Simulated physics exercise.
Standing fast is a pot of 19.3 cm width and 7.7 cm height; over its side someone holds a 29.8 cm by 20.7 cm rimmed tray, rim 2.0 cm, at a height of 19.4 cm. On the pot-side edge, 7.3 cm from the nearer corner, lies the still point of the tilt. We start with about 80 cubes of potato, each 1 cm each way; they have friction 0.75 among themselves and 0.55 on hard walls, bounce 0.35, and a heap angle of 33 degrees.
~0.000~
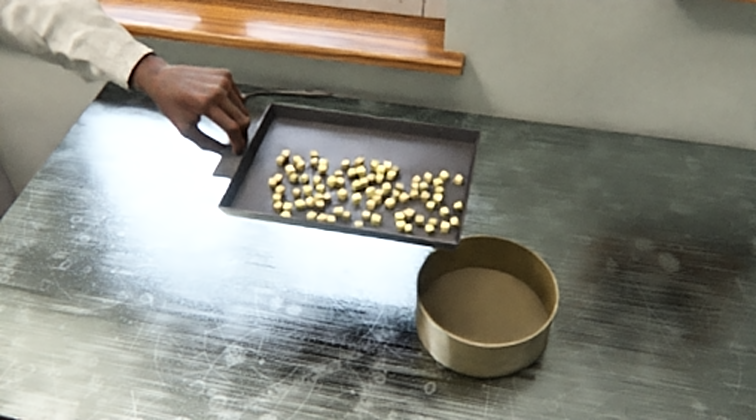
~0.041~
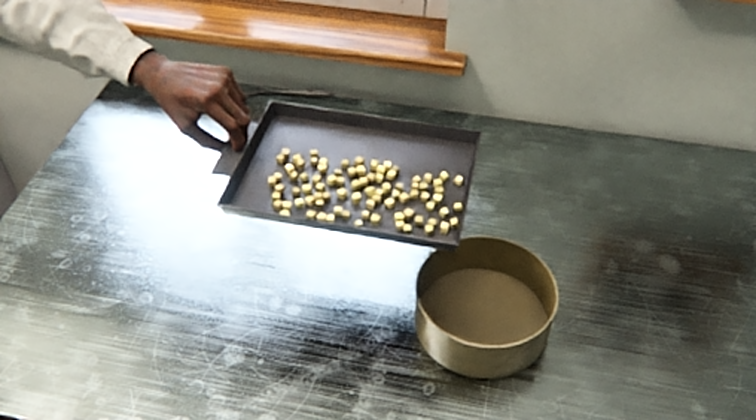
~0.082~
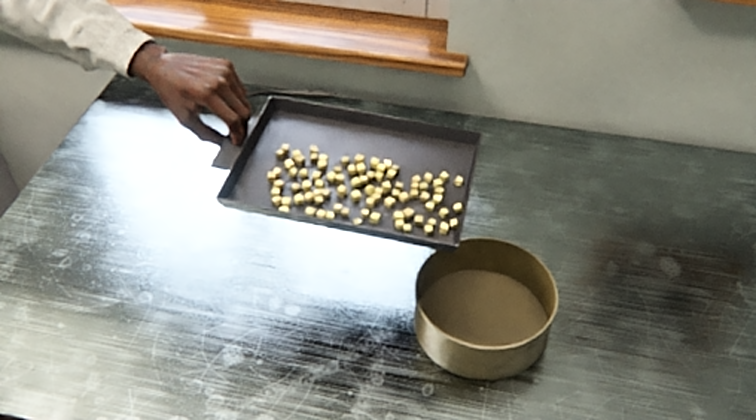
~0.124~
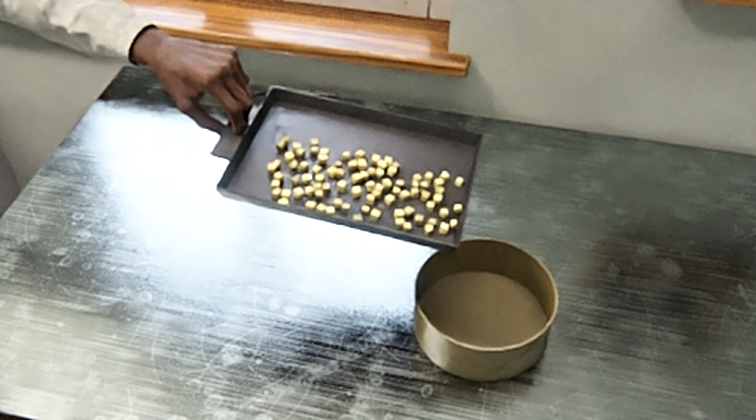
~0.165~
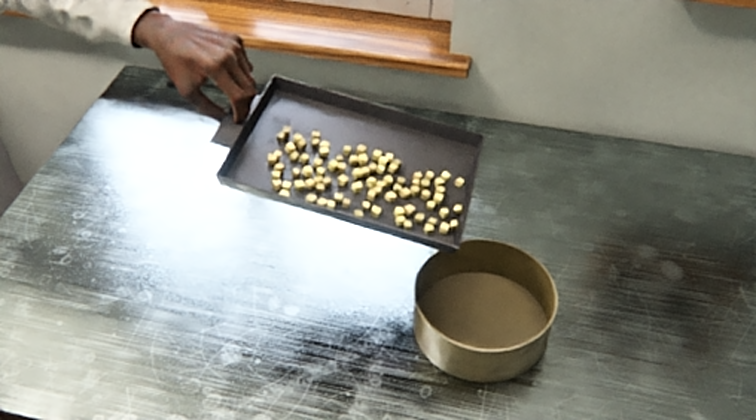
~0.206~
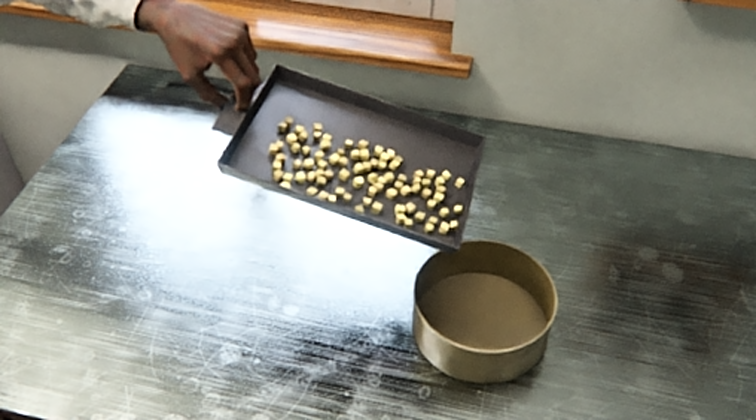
A dark tray of potato cubes tilts as a hand raises its left end beside a pot.
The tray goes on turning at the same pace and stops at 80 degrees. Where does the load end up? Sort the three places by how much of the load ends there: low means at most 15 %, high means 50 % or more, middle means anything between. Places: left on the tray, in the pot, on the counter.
Left on the tray - middle, pot - middle, counter - middle.
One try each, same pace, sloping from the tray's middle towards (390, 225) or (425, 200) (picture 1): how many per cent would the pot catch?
Roughly 30 per cent on the first try and 55 per cent on the second.
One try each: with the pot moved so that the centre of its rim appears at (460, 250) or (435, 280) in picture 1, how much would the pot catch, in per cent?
About 35 percent the first time and about 10 percent the second.
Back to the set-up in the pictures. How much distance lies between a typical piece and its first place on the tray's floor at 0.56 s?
Displacement on the tray: About 3 cm.
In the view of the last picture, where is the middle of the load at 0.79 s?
Near (471, 199).
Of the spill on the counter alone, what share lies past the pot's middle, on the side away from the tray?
100 %.
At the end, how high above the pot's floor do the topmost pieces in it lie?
Some 1.0 cm up.
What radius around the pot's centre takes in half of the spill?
Roughly 28 cm from the centre.
After 0.56 s, tilt 46 degrees; the tray holds 100 %, the pot 0 %.
After 0.79 s, tilt 67 degrees; the tray holds 85 %, the pot 0 %.
After 1.14 s, tilt 80 degrees; the tray holds 35 %, the pot 40 %.
In the end, at 2.5 s, tray 35 %, pot 40 %, counter 25 %.
